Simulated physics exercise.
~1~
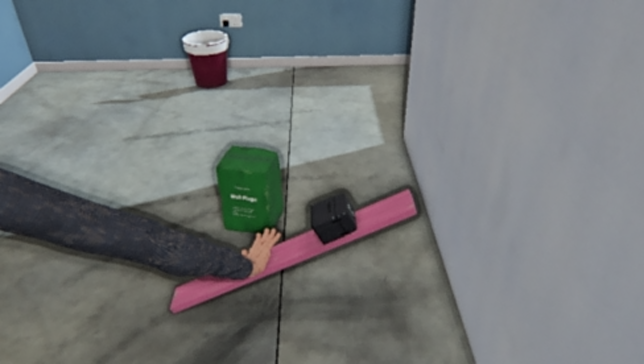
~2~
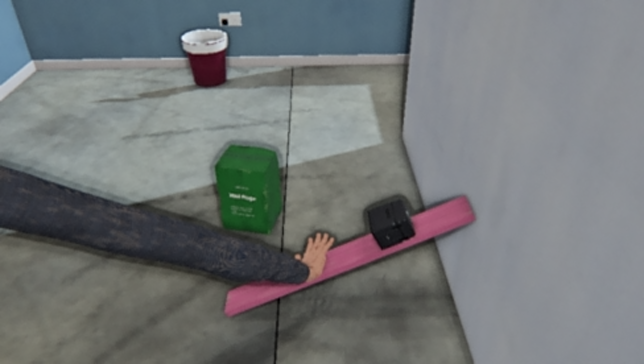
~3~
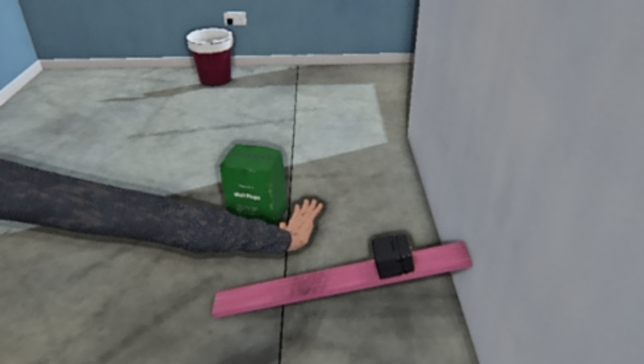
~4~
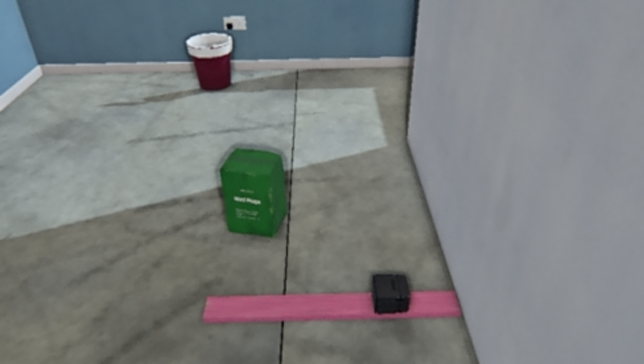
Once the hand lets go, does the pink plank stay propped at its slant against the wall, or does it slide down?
The pink plank slides down after the hand lets go, losing its slant and ending up nearly level.
In the video, a hand slides a slanted pink plank, with a black block at it, to the right against a grey wall beside a green box, then lets go and draws back. The plank slides down and ends nearly level, while the green box stays put.
